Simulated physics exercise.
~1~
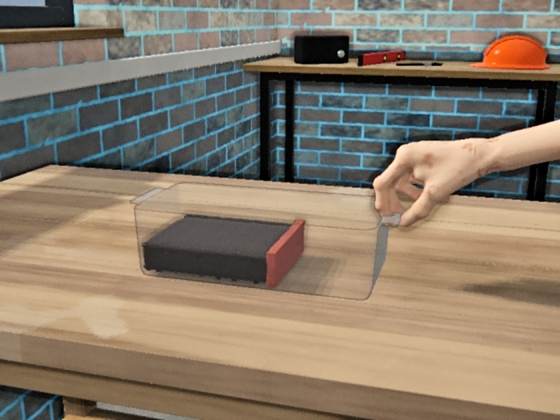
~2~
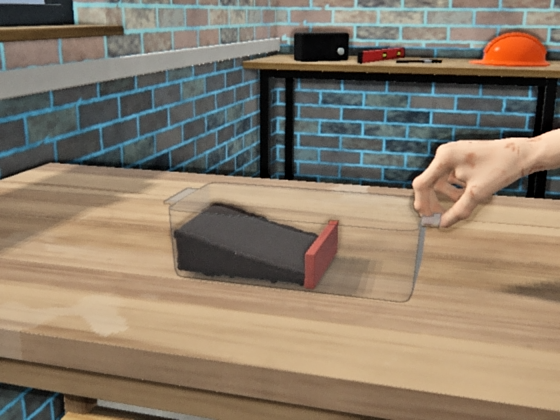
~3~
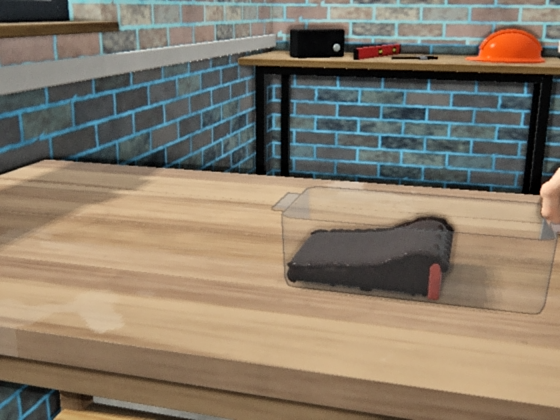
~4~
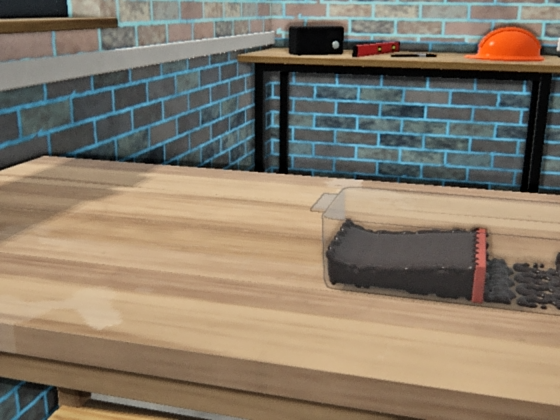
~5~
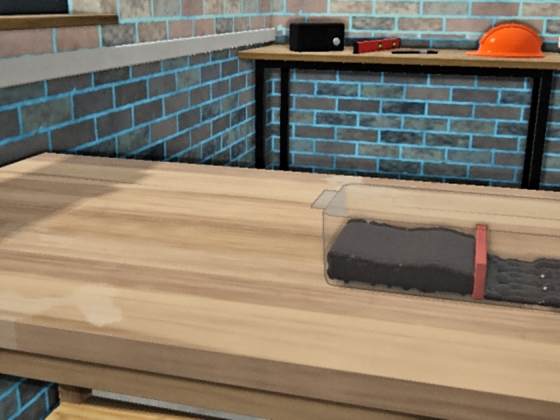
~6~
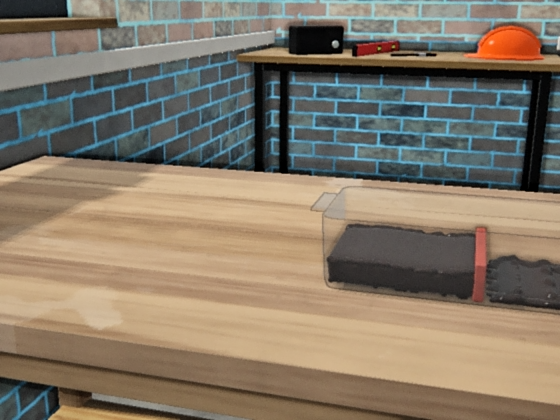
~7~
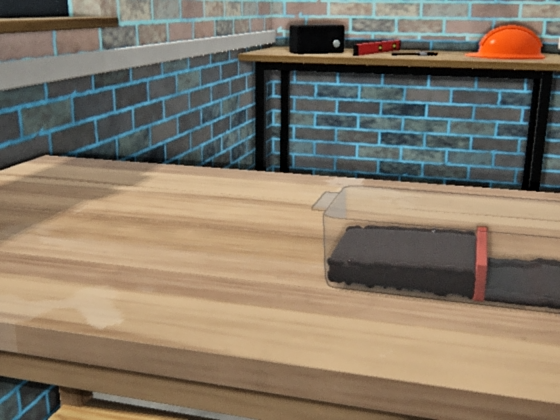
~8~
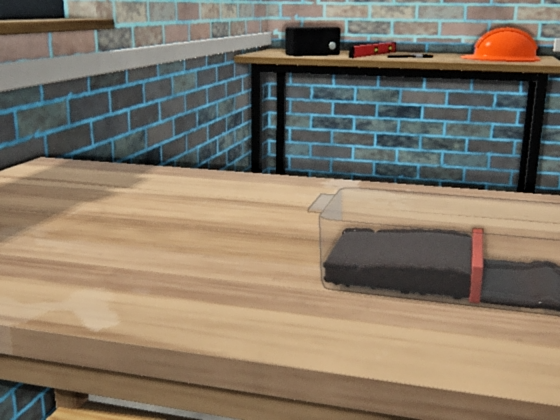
In a brick-walled workshop, a clear glass food box sits on a wooden table, its left half filled with dark coffee held behind a low red divider, while an orange hard hat rests on a bench behind. A hand grips the right end and pulls the box to the right. The coffee tilts, then heaps up against the divider as the box slides. Some spills over into the right side, and the hand leaves view. The box stops, the dark surfaces ripple and settle, and most coffee remains left of the divider, with a shallower layer on the right.
